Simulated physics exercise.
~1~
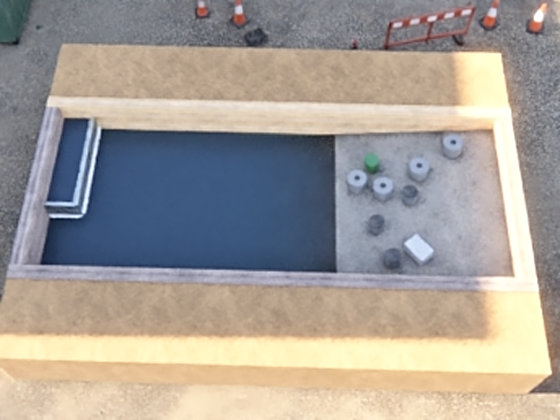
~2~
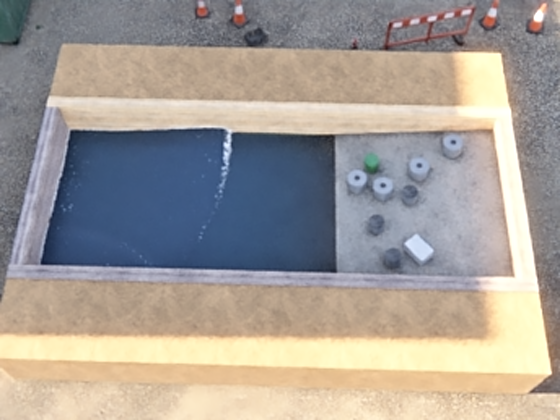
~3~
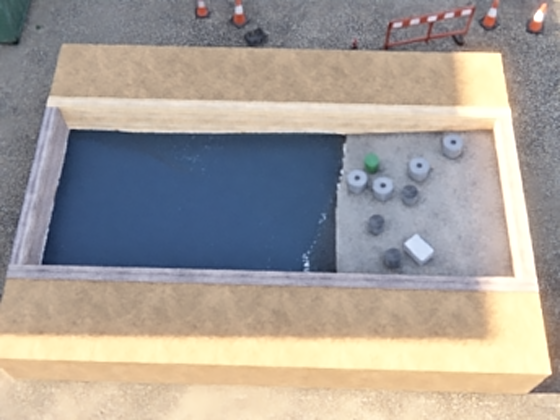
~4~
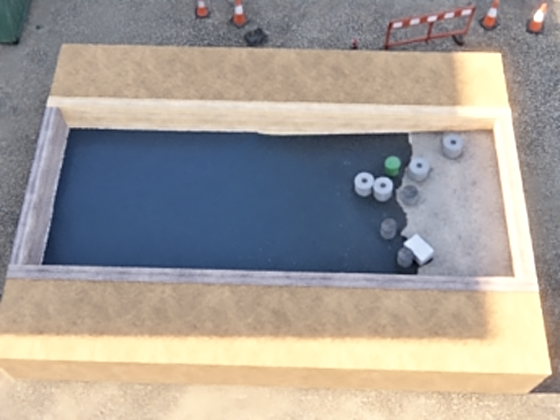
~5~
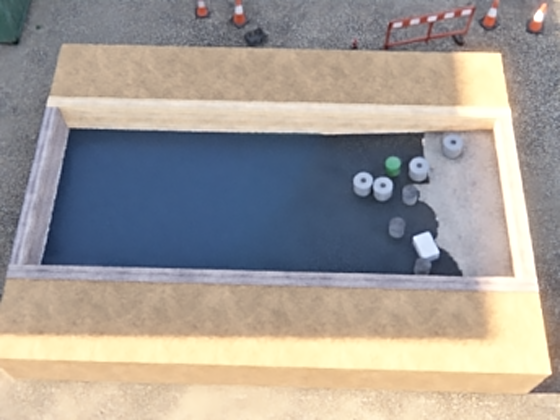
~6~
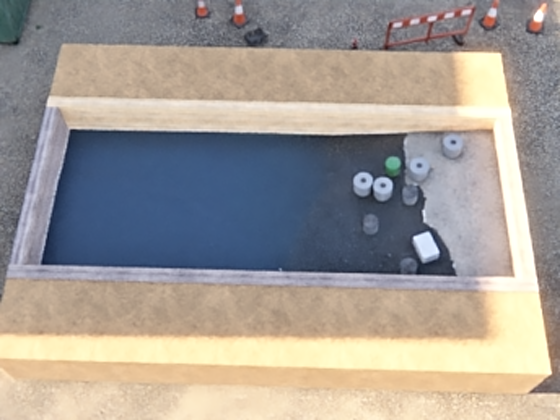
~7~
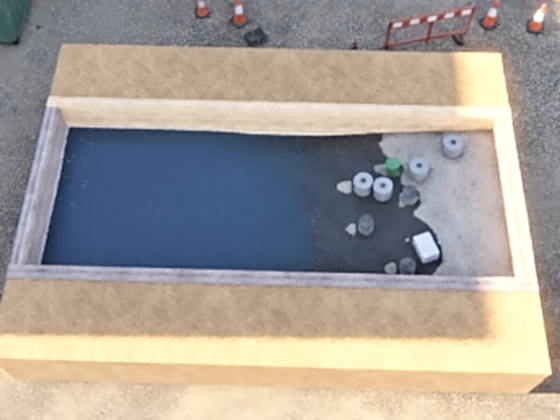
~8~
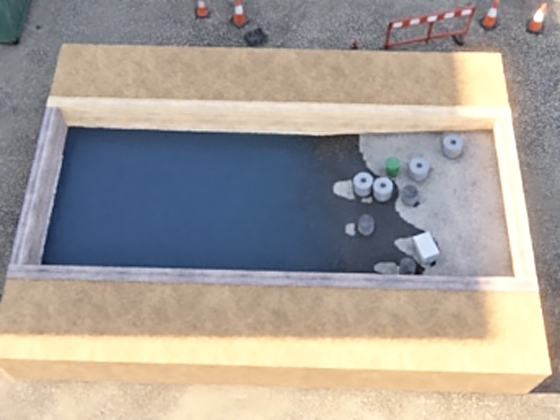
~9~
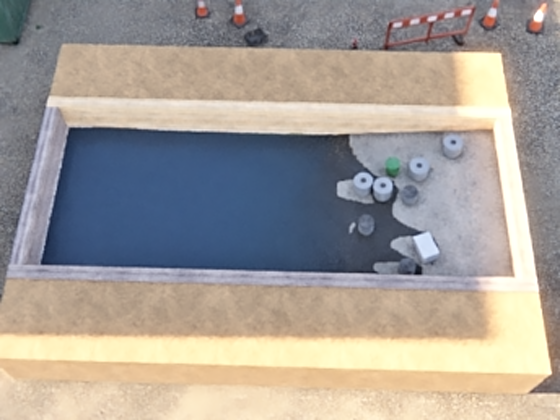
We see a wooden-walled basin of dark water as a wave sweeps right onto a pale slope, reaching pails and a white crate and shifting several of them, the green pail slightly rightward. The water then draws back left, leaving the green pail aground.
